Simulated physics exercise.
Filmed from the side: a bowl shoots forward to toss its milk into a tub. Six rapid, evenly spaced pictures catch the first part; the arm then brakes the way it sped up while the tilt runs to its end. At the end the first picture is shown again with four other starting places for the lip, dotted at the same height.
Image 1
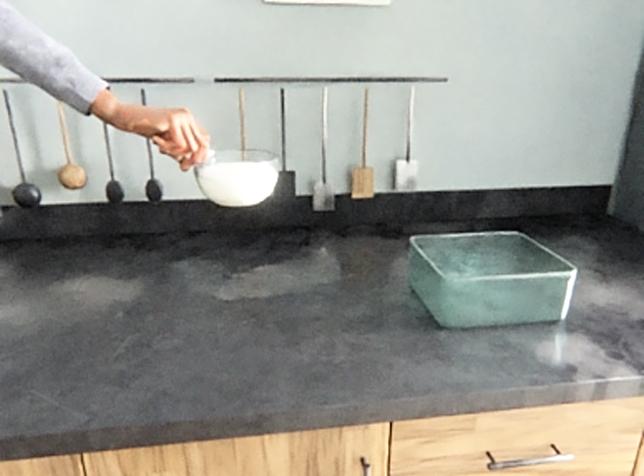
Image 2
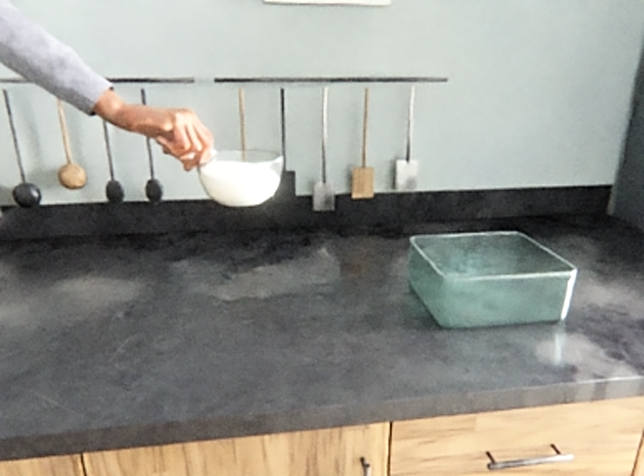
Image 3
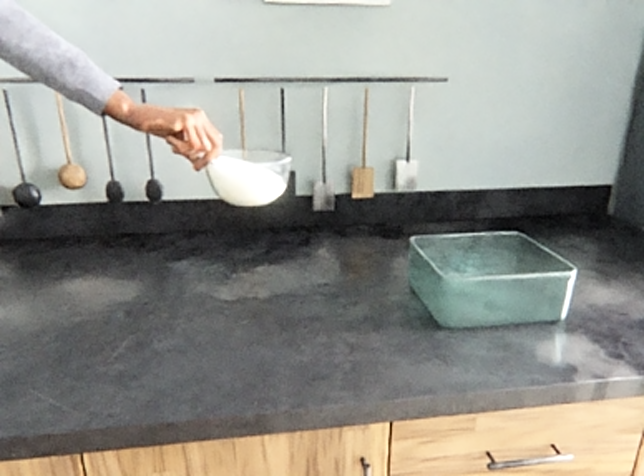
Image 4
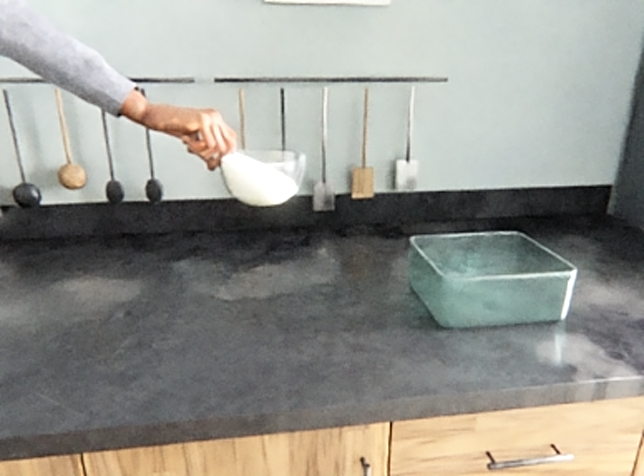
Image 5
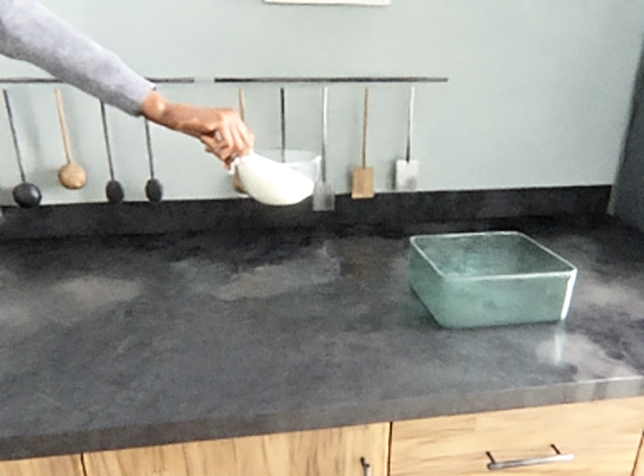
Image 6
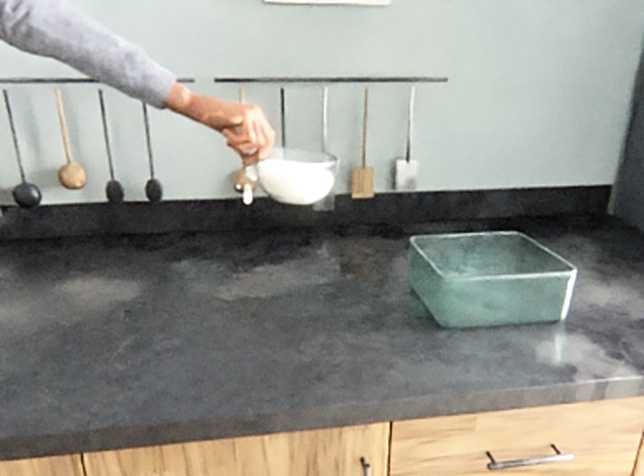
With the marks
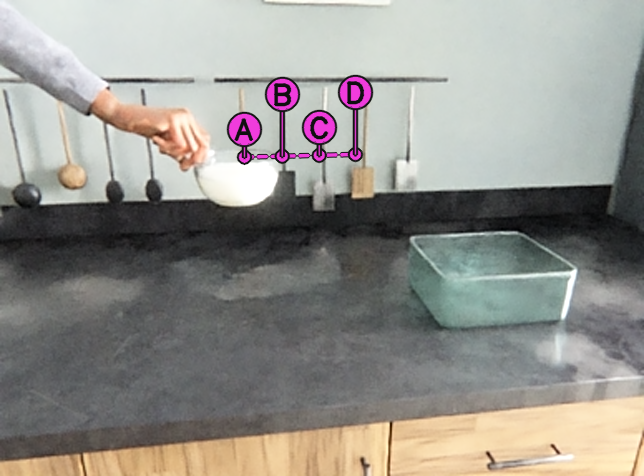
To begin with, a hand at the left holds a clear bowl of milk above a dark countertop, with a greenish glass tub to the right. The arm moves the bowl steadily rightward, the milk sloshing up toward the hand's side, until a little slips over the left rim and hangs below it.
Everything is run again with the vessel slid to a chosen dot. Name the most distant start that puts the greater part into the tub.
The answer is dot C.
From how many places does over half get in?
Two of them.
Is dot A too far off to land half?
Yes, it does.
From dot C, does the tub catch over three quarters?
No, it does not.
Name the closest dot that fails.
B.
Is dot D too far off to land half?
No, not at all.
On the marked copy, A at (244, 157); B at (282, 156); C at (319, 155); D at (355, 154).
Choosing A, about 0 % lands in the tub, 100 % falls short.
Choosing B, about 31 % lands in the tub, 65 % falls short and 4 % goes beside or beyond.
Choosing C, about 62 % lands in the tub, 32 % falls short and 7 % goes beside or beyond.
Choosing D, about 86 % lands in the tub, 5 % falls short and 9 % goes beside or beyond.
